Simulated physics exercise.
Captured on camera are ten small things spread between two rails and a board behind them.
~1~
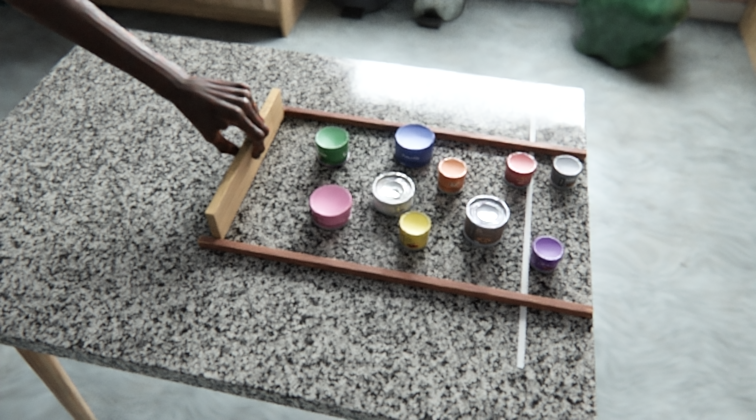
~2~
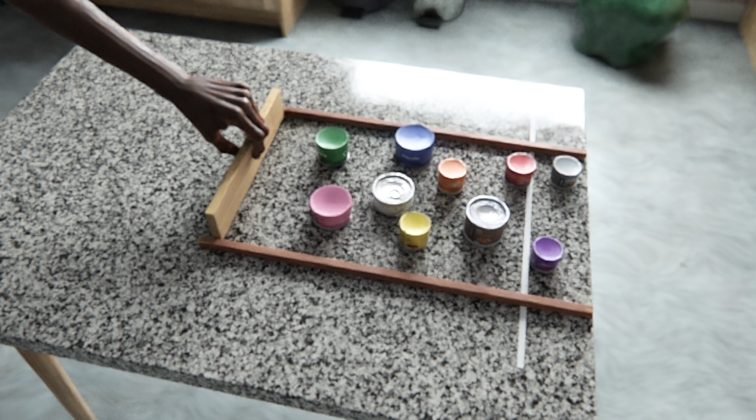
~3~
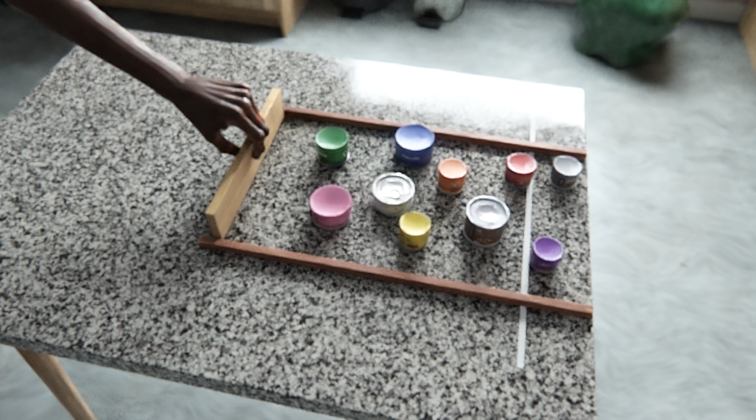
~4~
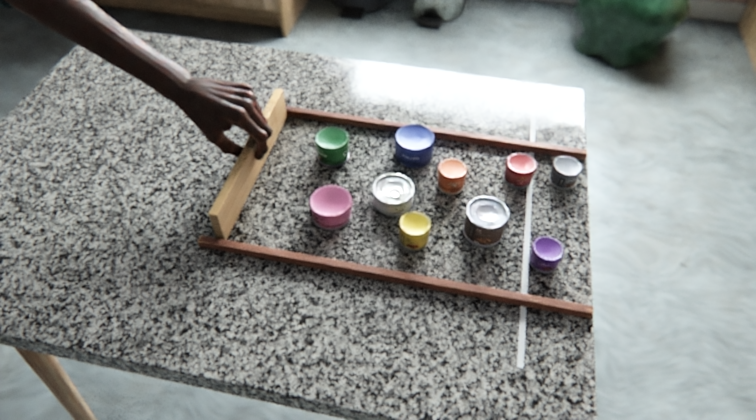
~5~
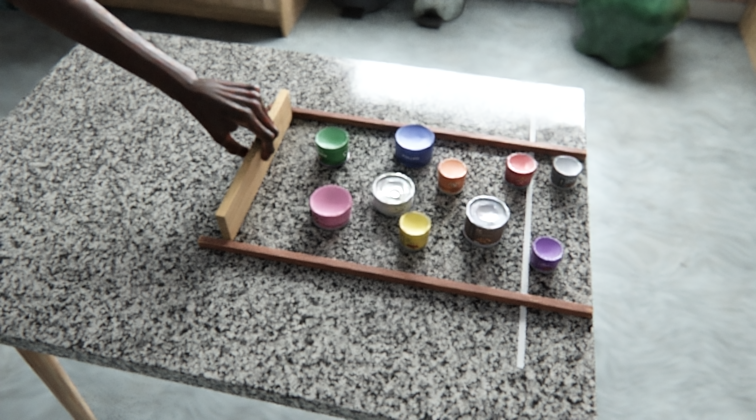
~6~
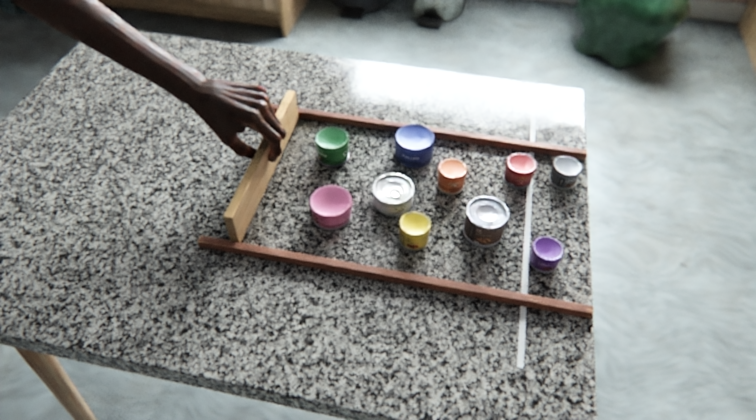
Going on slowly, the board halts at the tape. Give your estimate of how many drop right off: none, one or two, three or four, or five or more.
Just one or two tumble.
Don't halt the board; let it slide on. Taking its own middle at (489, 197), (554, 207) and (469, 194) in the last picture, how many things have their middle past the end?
Taking the three positions in turn, the counts come to 0, 5 and 0.
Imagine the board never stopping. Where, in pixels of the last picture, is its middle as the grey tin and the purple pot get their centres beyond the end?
The middle is at (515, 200) when it's the grey tin, and at (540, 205) when it's the purple pot.
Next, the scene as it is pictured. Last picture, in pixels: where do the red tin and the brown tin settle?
You'll find the first one at (578, 181) and the second at (588, 235).
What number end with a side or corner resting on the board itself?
Total: 5.
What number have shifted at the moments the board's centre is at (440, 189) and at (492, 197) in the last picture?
That makes 7 at the first spot and 10 at the second.
A little later, none off yet; grey tin at rest near (565, 173); purple pot at rest near (546, 254); red tin at rest near (520, 171).
When it is over, the number that fall off is one or two; down, grey tin.
